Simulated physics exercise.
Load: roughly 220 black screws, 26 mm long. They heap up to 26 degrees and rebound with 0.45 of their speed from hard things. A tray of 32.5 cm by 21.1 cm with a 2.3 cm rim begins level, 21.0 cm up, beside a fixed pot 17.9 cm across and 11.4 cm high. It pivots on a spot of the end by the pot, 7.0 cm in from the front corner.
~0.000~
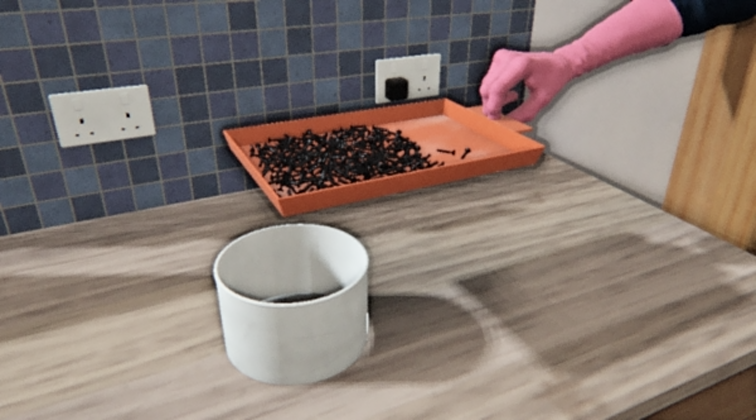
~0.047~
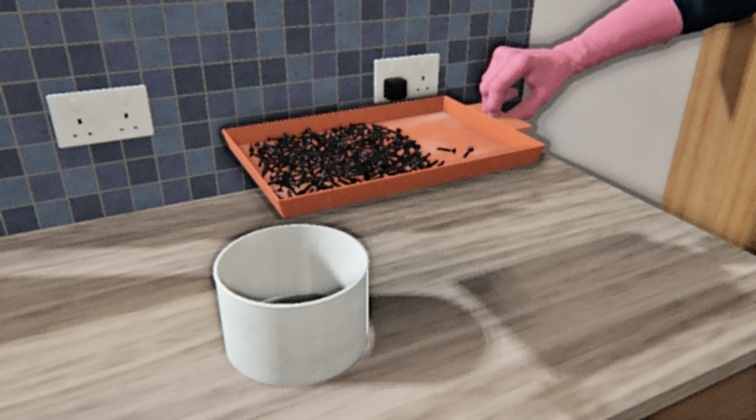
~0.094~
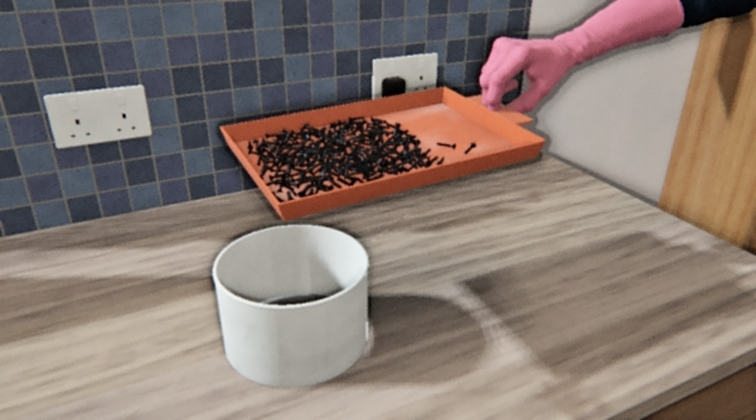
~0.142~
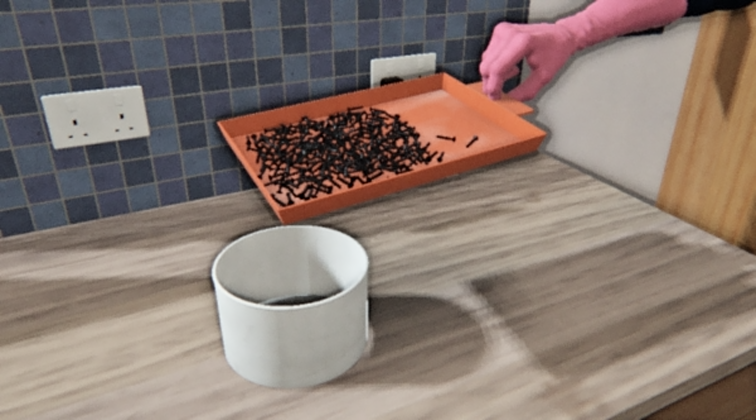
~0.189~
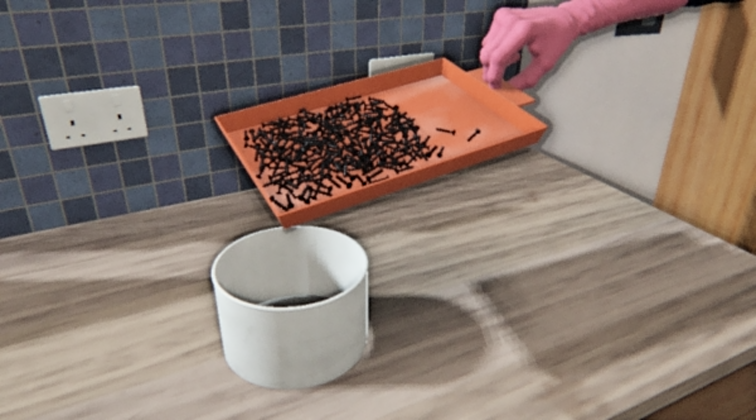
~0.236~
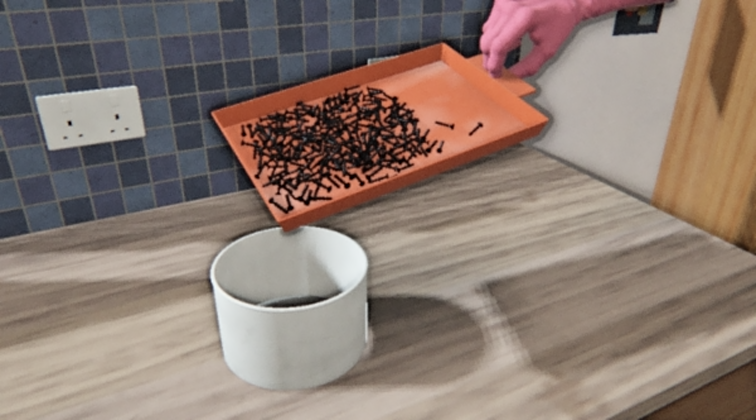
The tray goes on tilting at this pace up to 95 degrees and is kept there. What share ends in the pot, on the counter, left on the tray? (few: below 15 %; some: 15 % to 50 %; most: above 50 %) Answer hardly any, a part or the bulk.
Pot the bulk, counter a part, tray hardly any.
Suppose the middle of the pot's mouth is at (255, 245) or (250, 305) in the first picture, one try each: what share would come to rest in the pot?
Some 0 and 85 per cent.
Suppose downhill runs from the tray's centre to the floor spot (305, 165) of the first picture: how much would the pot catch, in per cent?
Some 30 per cent.
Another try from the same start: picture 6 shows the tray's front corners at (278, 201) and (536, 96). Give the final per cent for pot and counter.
Pot 30, counter 70.
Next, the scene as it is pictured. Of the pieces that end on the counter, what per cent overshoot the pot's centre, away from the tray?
Some 70 per cent.
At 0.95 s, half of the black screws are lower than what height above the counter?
About 18 cm.
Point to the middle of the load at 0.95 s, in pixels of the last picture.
At about (305, 242).
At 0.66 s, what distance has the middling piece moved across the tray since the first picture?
Some 7 cm.
After 0.66 s, tilt 54 degrees; the tray holds 100 %, the pot 0 %.
After 0.95 s, tilt 80 degrees; the tray holds 60 %, the pot 10 %.
Then, at 1.33 s, tilt 95 degrees; the tray holds 0 %, the pot 65 %.
By 2.1 s all is still; pot 65 %, counter 35 %, tray 0 %.
